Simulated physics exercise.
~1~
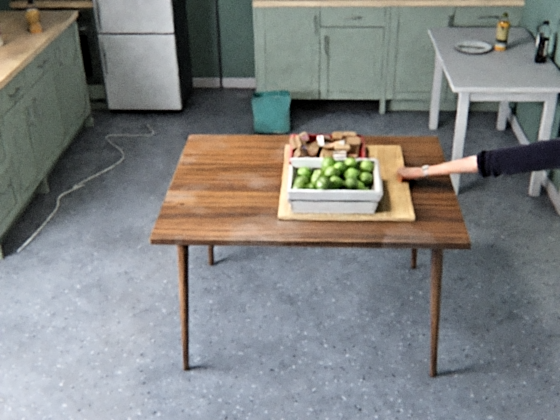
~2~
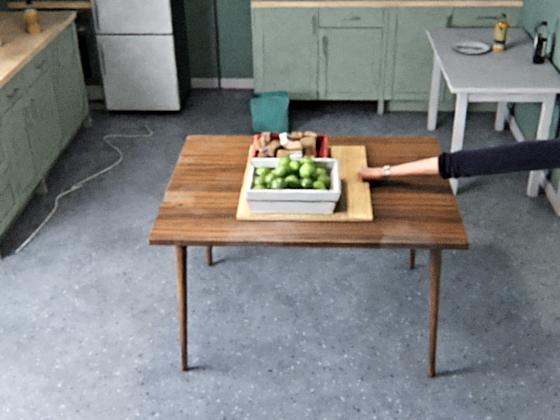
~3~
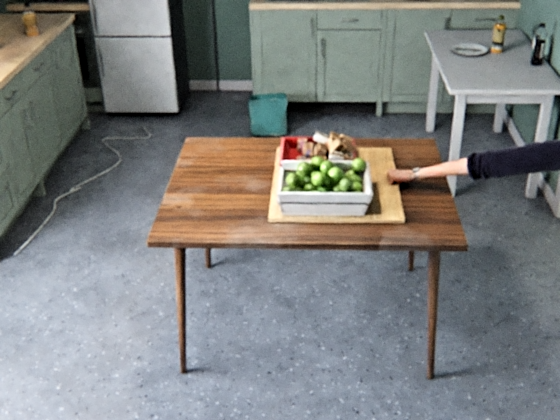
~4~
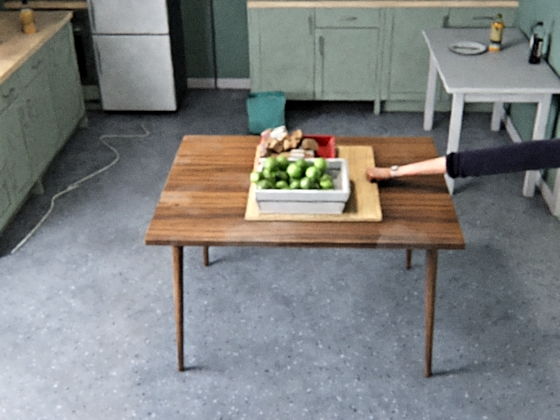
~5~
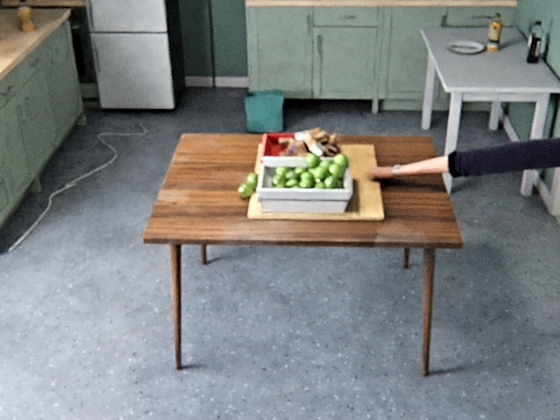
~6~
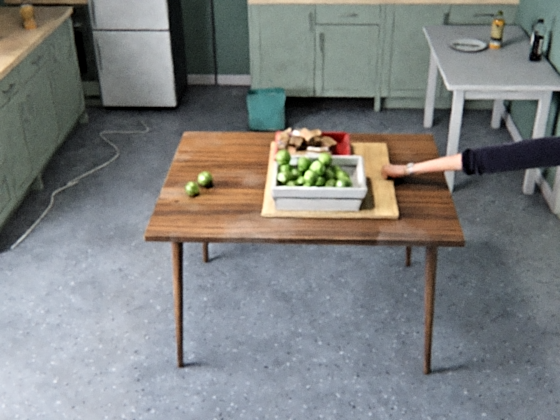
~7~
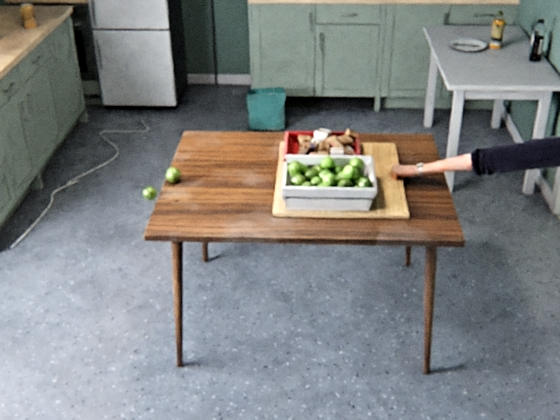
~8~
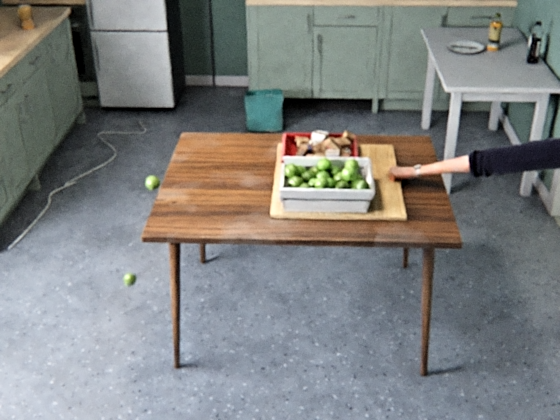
Two green apples spill from a shaken white basket and roll left off the table.
